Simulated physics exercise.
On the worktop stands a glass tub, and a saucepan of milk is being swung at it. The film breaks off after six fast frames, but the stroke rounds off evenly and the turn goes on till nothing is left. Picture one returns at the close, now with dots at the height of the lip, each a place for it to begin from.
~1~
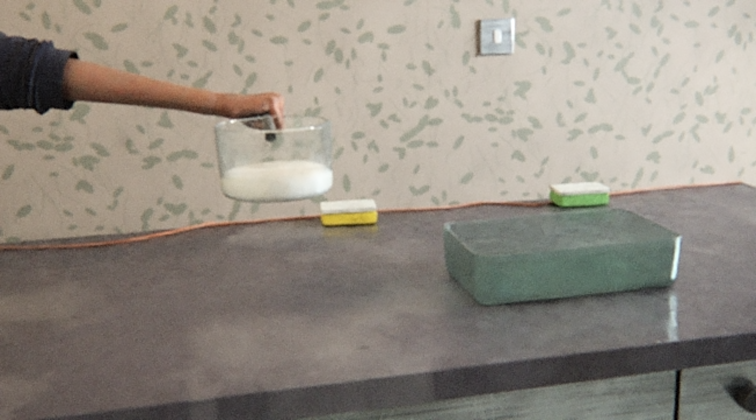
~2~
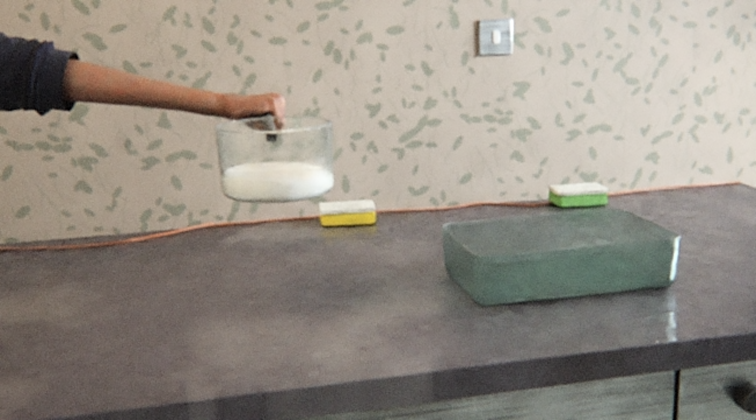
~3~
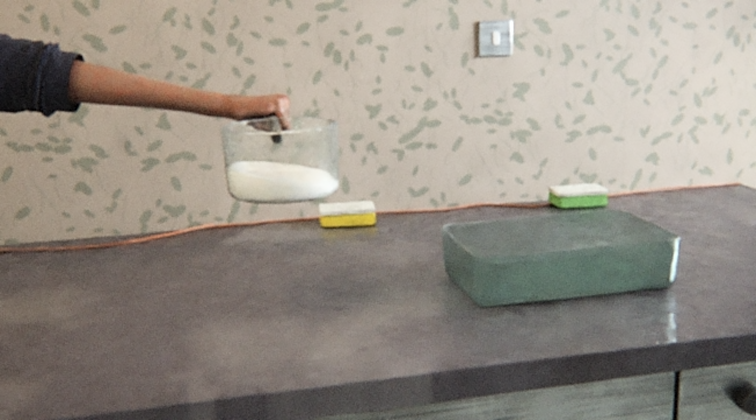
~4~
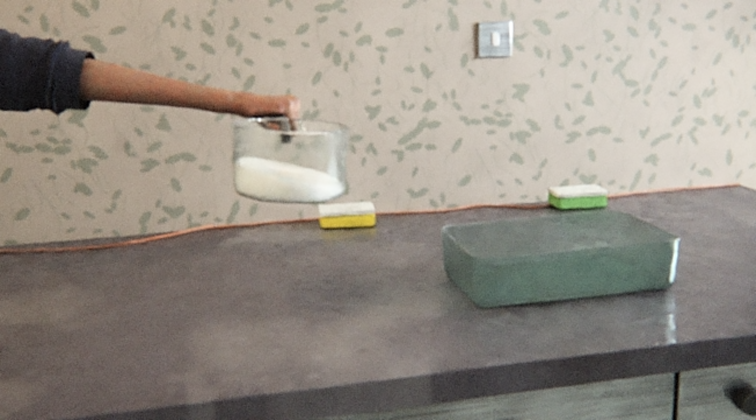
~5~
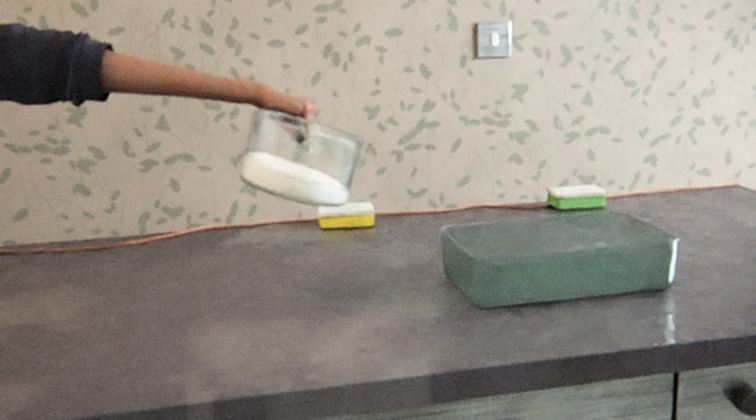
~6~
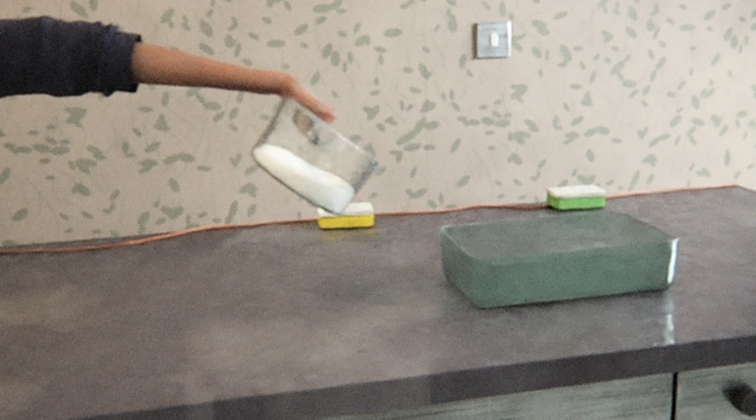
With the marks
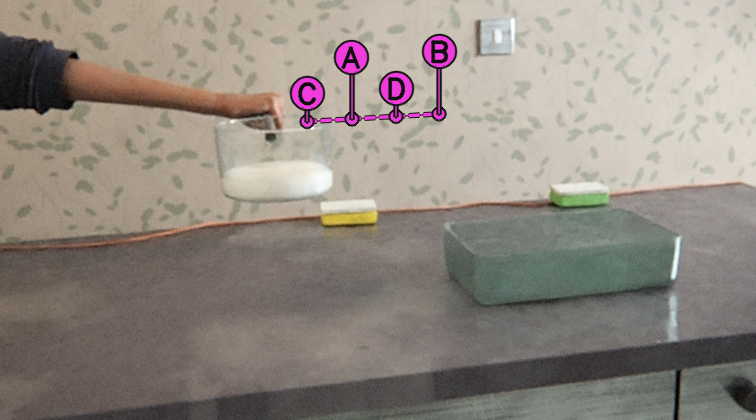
The footage shows a hand holding a clear pan of white liquid above a grey worktop, near a greenish glass tub and two sponges. The arm moves the pan slightly right, then tilts it increasingly down toward the right.
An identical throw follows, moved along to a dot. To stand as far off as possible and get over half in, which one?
A will do.
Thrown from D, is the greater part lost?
No, not at all.
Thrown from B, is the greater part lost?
No, that is safe.
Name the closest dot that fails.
Dot C.
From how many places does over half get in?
Three.
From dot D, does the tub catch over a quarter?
Yes, clearly.
On the marked copy, A at (351, 119); B at (439, 113); C at (307, 121); D at (396, 116).
For dot A, about 87 % lands in the tub, 4 % falls short and 9 % goes beside or beyond.
For dot B, about 75 % lands in the tub, 1 % falls short and 24 % goes beside or beyond.
For dot C, about 3 % lands in the tub, 93 % falls short and 4 % goes beside or beyond.
For dot D, about 84 % lands in the tub, 2 % falls short and 15 % goes beside or beyond.
